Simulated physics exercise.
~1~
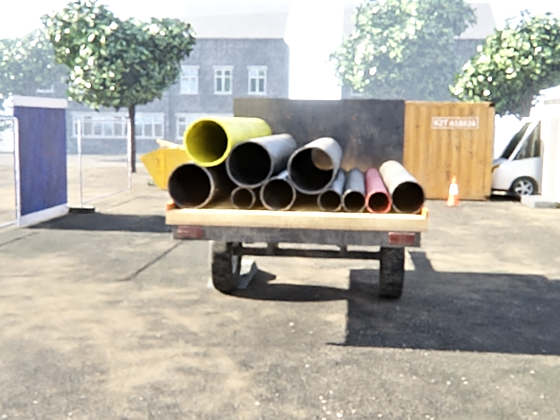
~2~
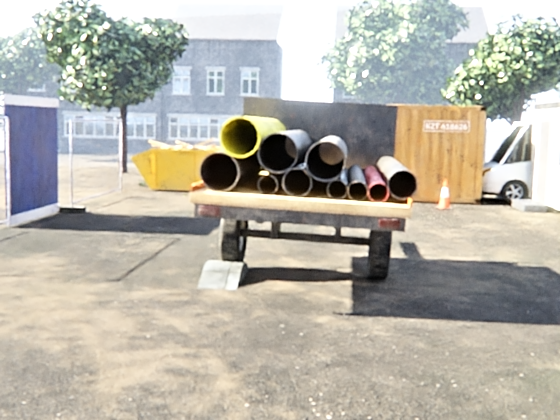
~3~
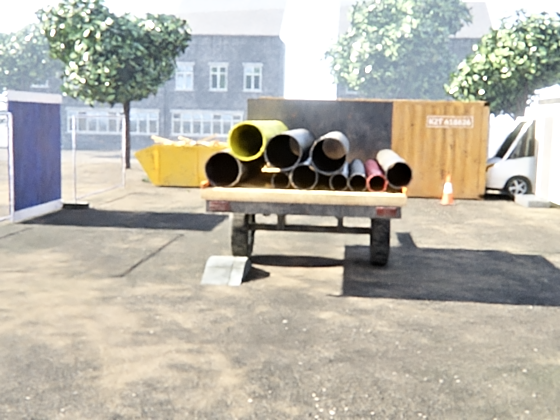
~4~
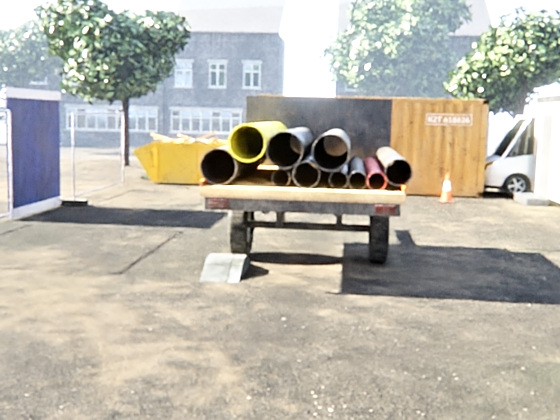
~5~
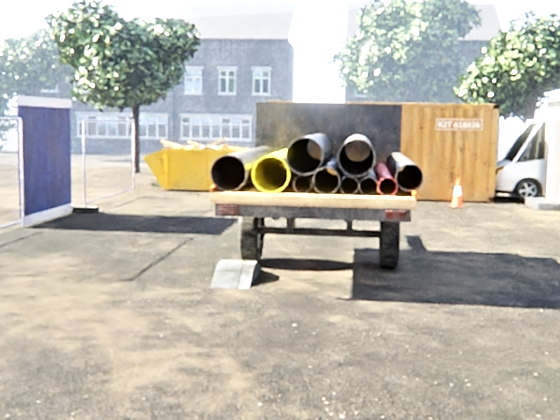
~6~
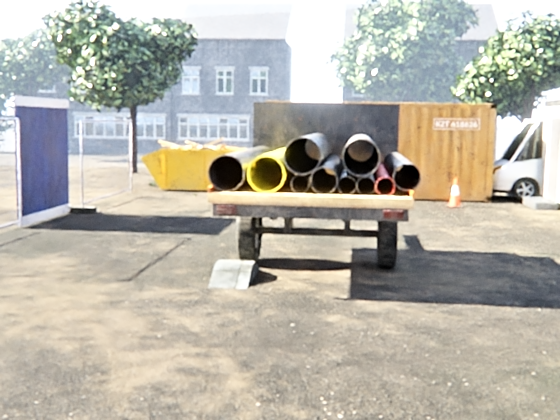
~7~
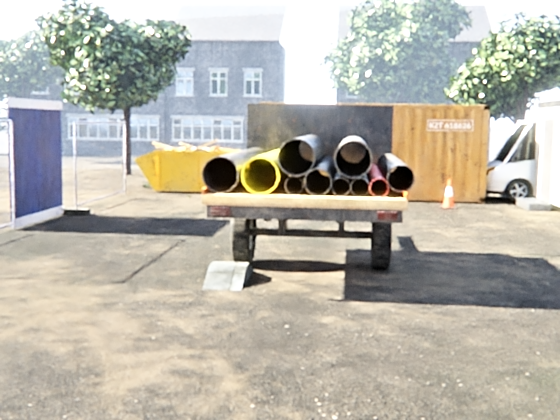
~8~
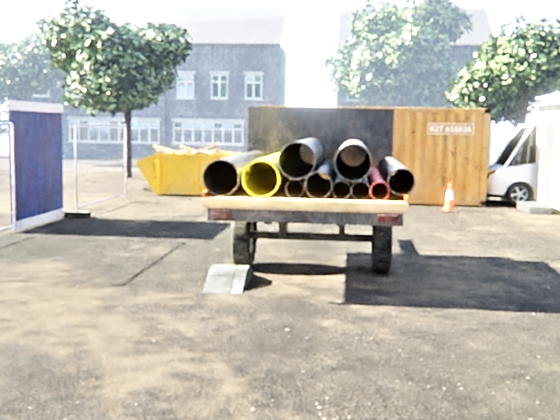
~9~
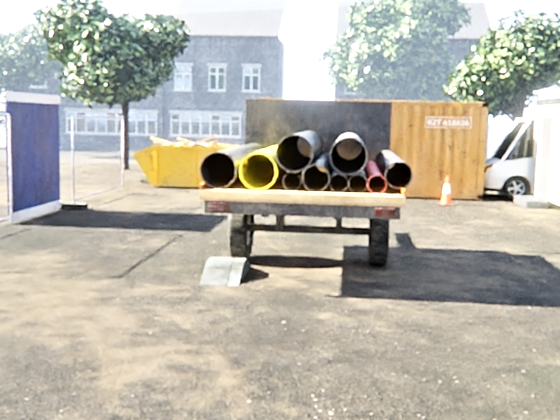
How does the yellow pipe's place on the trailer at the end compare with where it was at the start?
At the start it sat up on top of other pipes at the left of the stack. By the end it was lower and a little further right, resting on the deck just right of the leftmost dark pipe.
A yellow pipe on top of a stack on a flat trailer rolled right and dropped down among the others as the trailer passed a small ramp, and it settled on the deck beside the leftmost dark pipe, with every pipe still aboard.
